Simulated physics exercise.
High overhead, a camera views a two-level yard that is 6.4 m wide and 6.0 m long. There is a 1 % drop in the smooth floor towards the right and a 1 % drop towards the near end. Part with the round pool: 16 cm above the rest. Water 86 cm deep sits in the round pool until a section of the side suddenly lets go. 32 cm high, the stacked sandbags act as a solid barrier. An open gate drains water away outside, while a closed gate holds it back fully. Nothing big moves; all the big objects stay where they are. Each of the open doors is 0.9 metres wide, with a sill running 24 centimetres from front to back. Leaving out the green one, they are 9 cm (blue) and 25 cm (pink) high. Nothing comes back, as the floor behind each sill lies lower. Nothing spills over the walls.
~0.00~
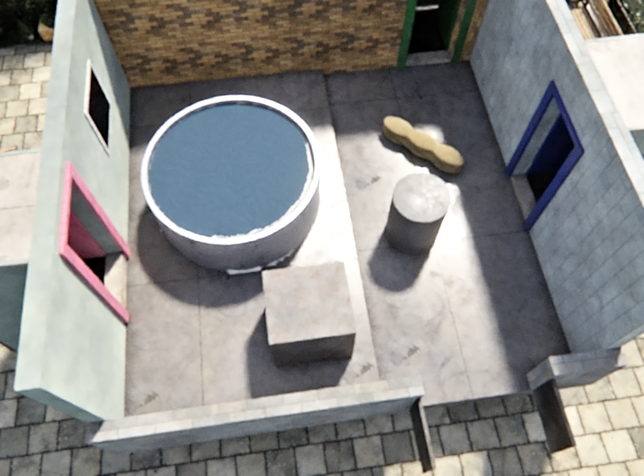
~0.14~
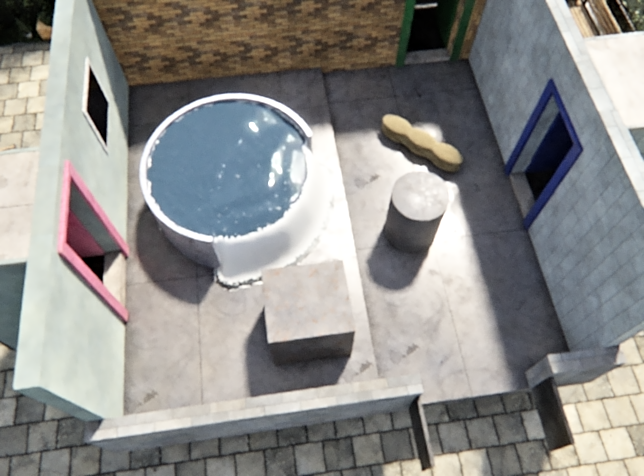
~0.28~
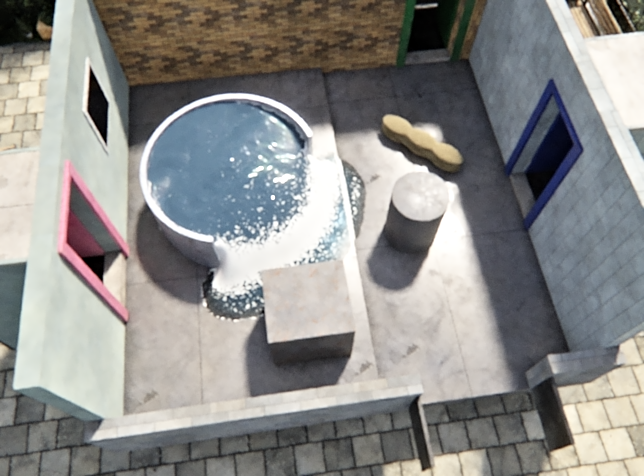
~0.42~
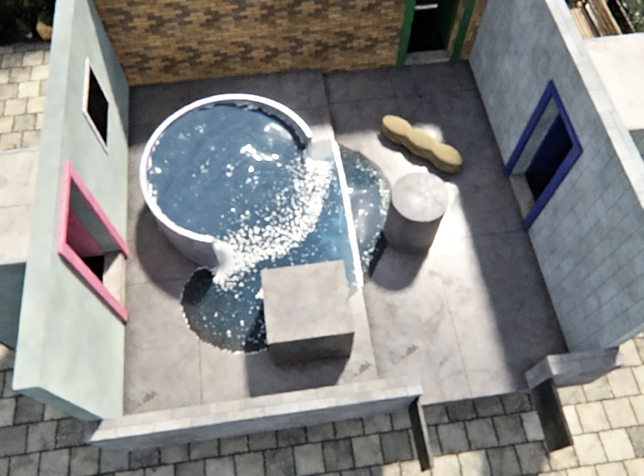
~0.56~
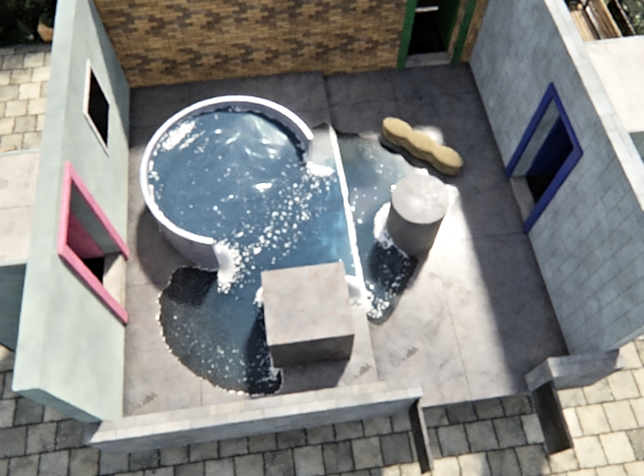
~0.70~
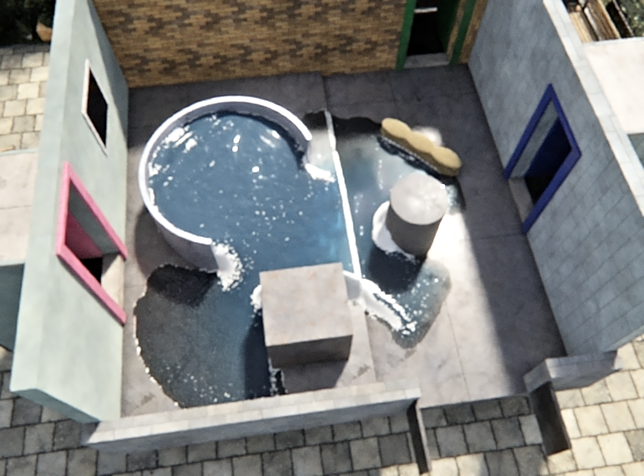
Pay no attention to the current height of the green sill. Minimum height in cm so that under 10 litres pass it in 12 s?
I would say 10 cm.
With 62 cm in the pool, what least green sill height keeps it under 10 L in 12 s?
Some 6.0 cm.
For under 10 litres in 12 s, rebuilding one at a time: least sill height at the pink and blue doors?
You'd want about 5.0 centimetres at pink and about 26 centimetres at blue.
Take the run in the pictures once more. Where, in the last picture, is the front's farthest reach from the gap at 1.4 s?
Pixel: About (567, 369).
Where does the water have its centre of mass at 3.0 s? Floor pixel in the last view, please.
Approximately (344, 255).
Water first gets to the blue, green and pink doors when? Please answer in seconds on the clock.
Times: Blue 0.9 s, green 1.8 s, pink 1.0 s.
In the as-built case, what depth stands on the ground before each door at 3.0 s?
In cm - blue: 21, green: 1, pink: 5.
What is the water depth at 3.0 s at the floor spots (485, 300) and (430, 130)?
Roughly 14 cm and 0 cm.
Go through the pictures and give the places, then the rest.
The first frame shows still water, 86 cm deep, in the round pool at (232, 167); the green door at (437, 22) is dry.
In the second frame, the front is at (227, 284), 0.3 m from the gap at (298, 227); 0.6 m2 of floor is wet, 86 cm left at the back.
In the third frame, water pours out at (298, 229) and has run 0.8 m, to (229, 314); about 12 cm deep outside, 86 cm at the back.
In the fourth frame, the gap is at (298, 231), the front 1.3 m out at a hidden place; the back of the round pool holds 84 cm.
In the fifth frame, the front is at (273, 389), 1.9 m from the gap at (298, 234); 7.4 m2 of floor is wet, 72 cm left at the back.
In the sixth frame, the gap is at (297, 235), the front 2.5 m out at (460, 203); the back of the round pool holds 67 cm; 1.8 m in a straight line remain to the green door at (436, 25).
After 1.4 s water covers 50 % of the floor, deepest (65 cm) near (567, 369); it has not reached the green door.
After 3.0 s water covers 70 % of the floor, deepest (34 cm) near (567, 369); 1 cm at the green door, 0 litres in over its 8 cm sill.
After 12.0 s water covers 95 % of the floor, deepest (14 cm) near (501, 174); 8 cm at the green door, 24 litres in over its 8 cm sill.
At the green door as built, the water arrived by 1.8 s and peaked near 13 cm at 7.0 s.
With a sill of 8 cm, 25 litres would have come in within the 12 s; with 11.5 cm, 3 litres. So under 10 litres takes about 10 cm.
